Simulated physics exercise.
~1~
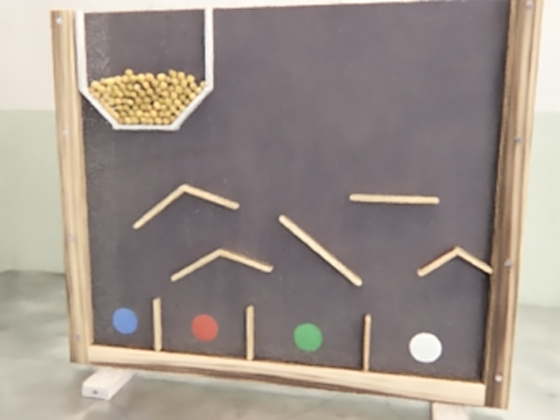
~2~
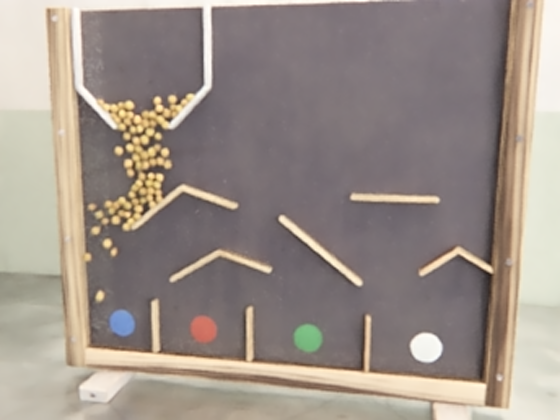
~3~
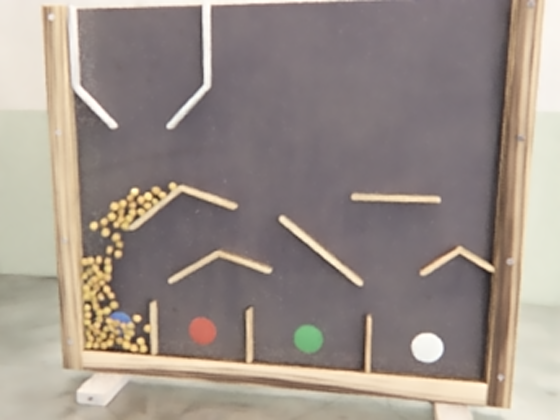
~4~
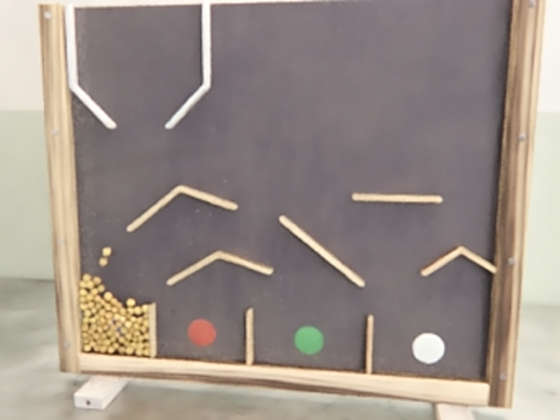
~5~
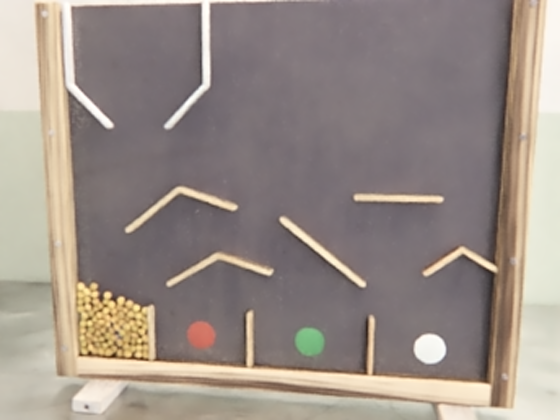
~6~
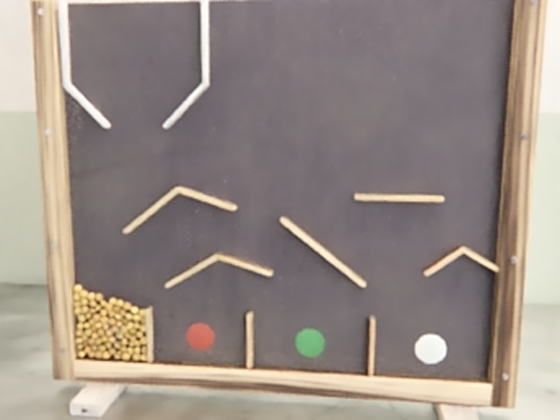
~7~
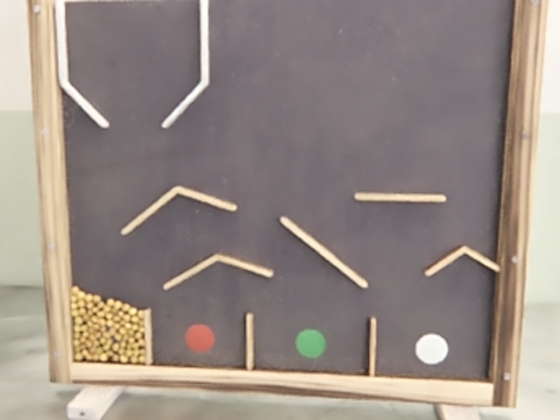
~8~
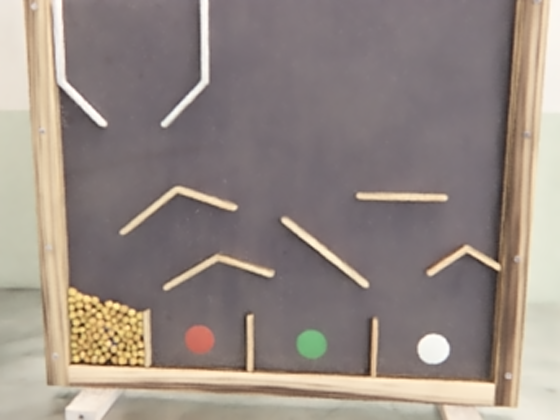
Dried chickpeas, golden tan, sit in a white-edged hopper at the upper left of an upright dark board framed in pale wood, seen from the front as the view drifts slightly sideways. Below are fixed wooden ledges, some peaked and some straight, and four bins marked with blue, red, green and white dots. The hopper opens at the bottom and the chickpeas pour out, piling onto the left slope of the upper peaked ledge. They slide down leftward and drop along the side wall into the blue bin. The last few follow, and the heap rests there, covering the blue dot, while the other bins stay empty.
